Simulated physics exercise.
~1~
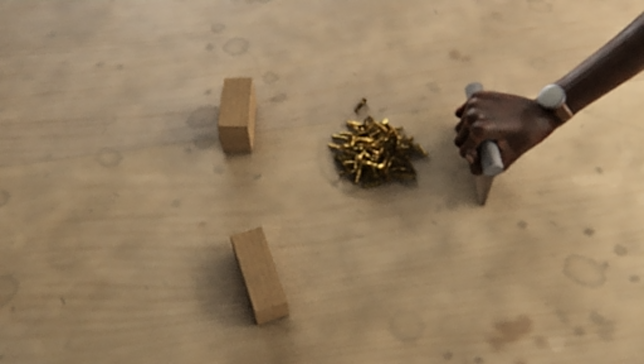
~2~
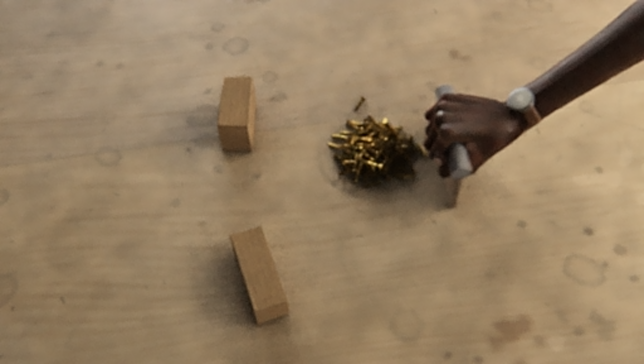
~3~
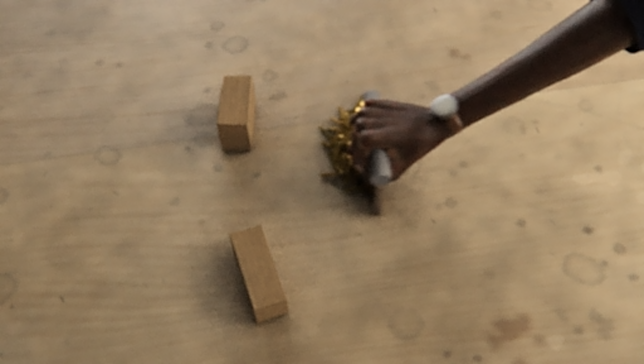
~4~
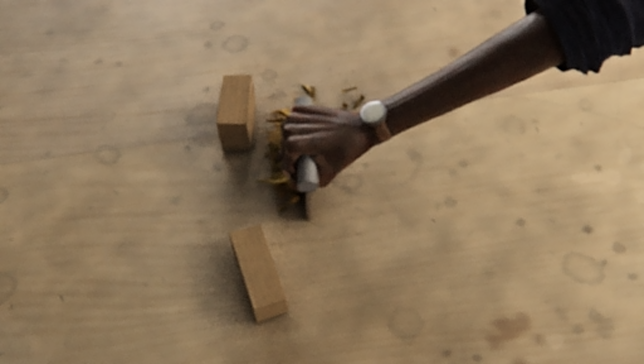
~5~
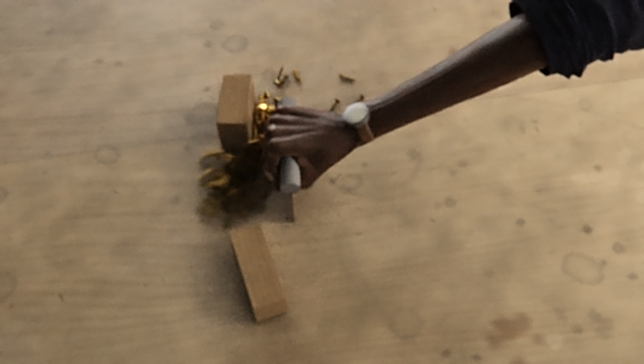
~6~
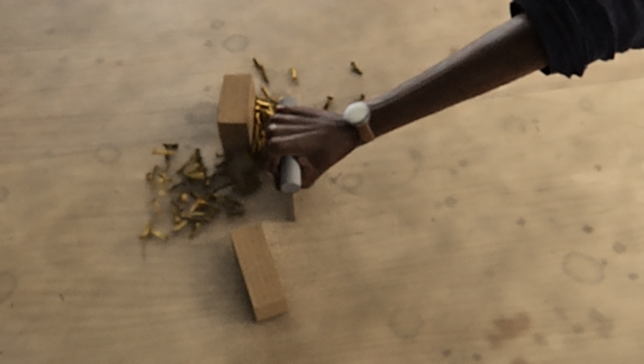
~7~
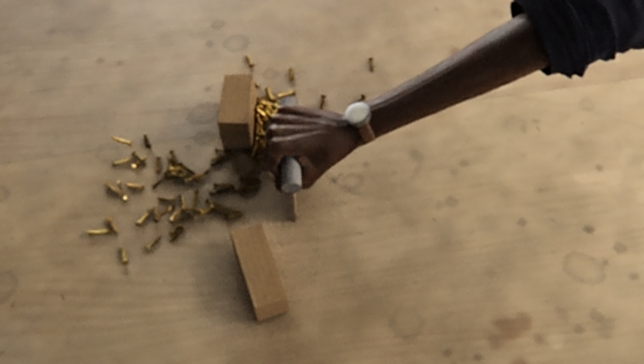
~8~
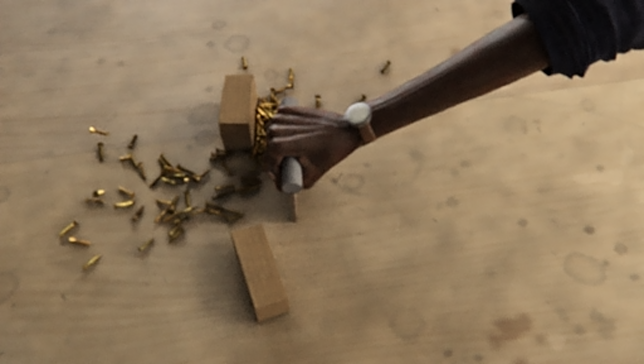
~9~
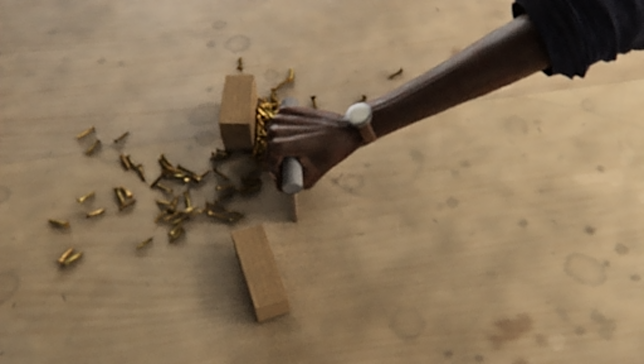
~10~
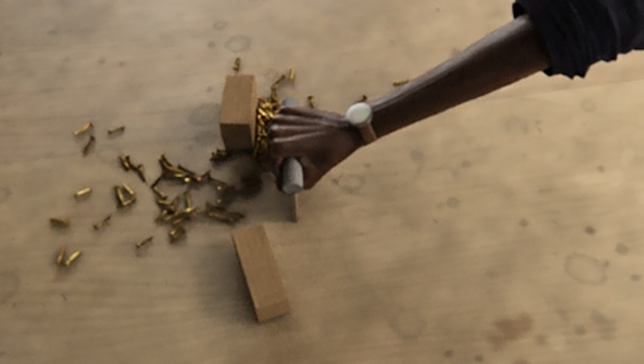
A hand sweeps brass screws left with a scraper, scattering many between two wooden blocks.
